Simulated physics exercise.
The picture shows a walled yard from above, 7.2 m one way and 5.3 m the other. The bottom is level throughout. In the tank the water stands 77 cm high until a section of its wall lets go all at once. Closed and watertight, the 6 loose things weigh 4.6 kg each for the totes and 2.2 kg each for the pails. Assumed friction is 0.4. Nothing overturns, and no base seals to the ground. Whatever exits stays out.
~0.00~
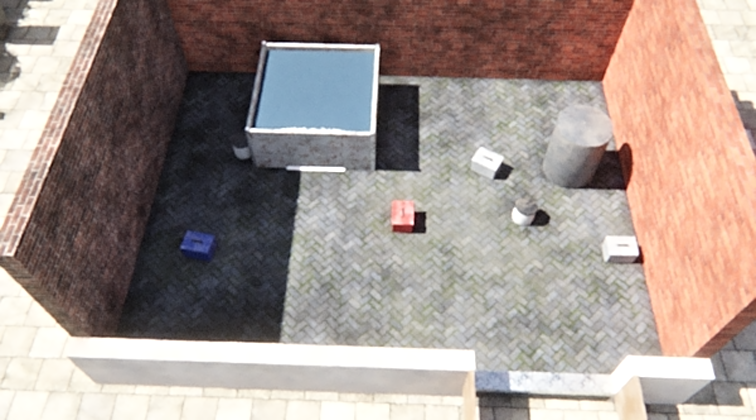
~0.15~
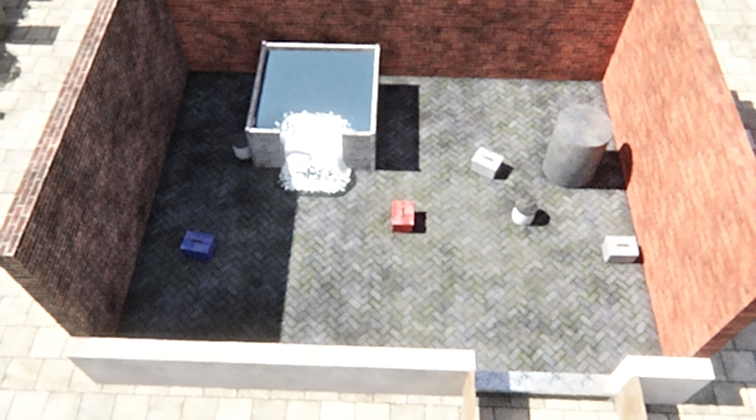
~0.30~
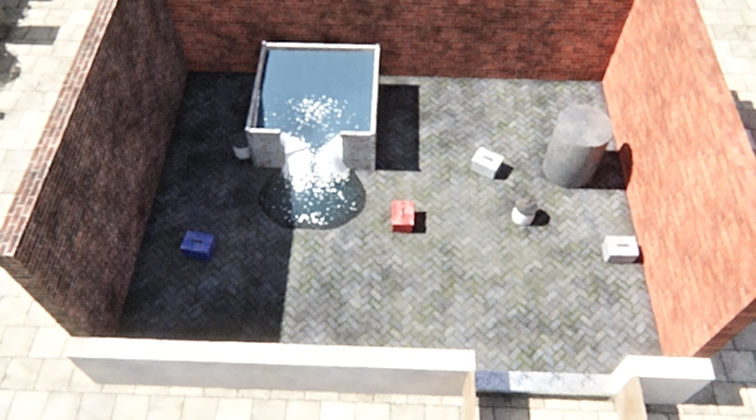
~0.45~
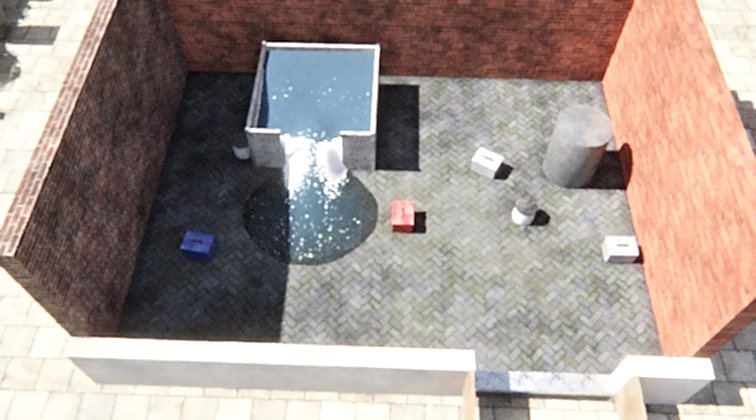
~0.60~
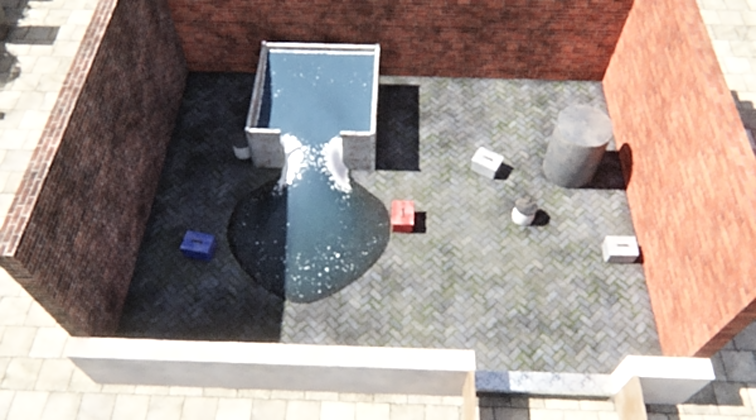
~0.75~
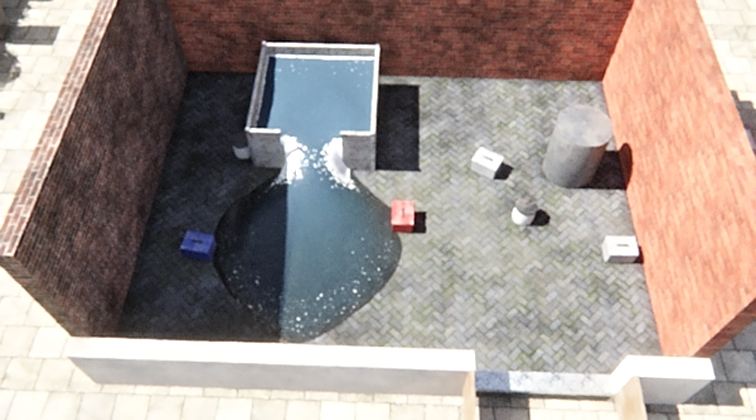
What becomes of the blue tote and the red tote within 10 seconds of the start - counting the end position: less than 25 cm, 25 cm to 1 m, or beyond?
The blue tote goes beyond a metre, the red tote shifts a fair bit but under a metre.
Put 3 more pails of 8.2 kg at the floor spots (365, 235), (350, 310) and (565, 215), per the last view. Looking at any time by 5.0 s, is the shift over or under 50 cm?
In sequence: Goes beyond; goes beyond; stays within.
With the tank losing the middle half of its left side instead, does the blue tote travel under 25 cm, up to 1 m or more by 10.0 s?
With that failure, the blue tote lands a long way off.
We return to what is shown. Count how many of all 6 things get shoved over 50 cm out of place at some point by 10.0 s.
The answer here is 6.
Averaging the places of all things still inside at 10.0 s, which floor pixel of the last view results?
That lands at roughly (385, 141).
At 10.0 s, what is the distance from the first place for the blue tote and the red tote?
Offsets: Near 150 and 60 centimetres.
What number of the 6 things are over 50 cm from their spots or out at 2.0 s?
By that time the total stands at 2.
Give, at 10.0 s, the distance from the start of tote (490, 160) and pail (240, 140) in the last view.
In that order: 60 cm, 150 cm.
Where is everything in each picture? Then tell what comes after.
In the first frame, the blue tote at (197, 242) rests on the ground; the red tote at (403, 213) rests on the ground; water covers 3.2 m2; 0 of 6 have shifted.
In the second frame, the blue tote at (197, 242), on the bottom; the red tote at (403, 213) rests on the ground; 3.8 m2 under water; 0 of 6 have shifted.
In the third frame, the blue tote at (197, 242), on the bottom; the red tote at (403, 213), on the bottom; 4.7 m2 under water; 0 of 6 have shifted.
In the fourth frame, the blue tote at (197, 242) rests on the ground; the red tote at (403, 213) rests on the ground; water covers 5.8 m2; 0 of 6 have shifted.
In the fifth frame, the blue tote at (197, 242), on the bottom; the red tote at (403, 213), on the bottom; water covers 7.2 m2; 0 of 6 have shifted.
In the sixth frame, the blue tote at (197, 242) rests on the ground; the red tote at (403, 213) rests on the ground; water covers 8.8 m2; 0 of 6 have shifted.
After 2.0 s the blue tote is near (130, 284), 1.0 m from its start, afloat; the red tote is near (444, 210), 0.6 m from its start, aground; 0 of 6 are out; 1 afloat.
After 4.5 s the blue tote is near (190, 239), 0.1 m from its start, afloat; the red tote is near (445, 210), 0.6 m from its start, aground; 0 of 6 are out; 3 afloat.
After 7.0 s the blue tote is near (239, 161), 1.5 m from its start, afloat; the red tote is near (445, 210), 0.6 m from its start, aground; 0 of 6 are out; 4 afloat.
After 10.0 s the blue tote is near (227, 151), 1.6 m from its start, afloat; the red tote is near (446, 209), 0.6 m from its start, aground; 0 of 6 are out; 4 afloat.
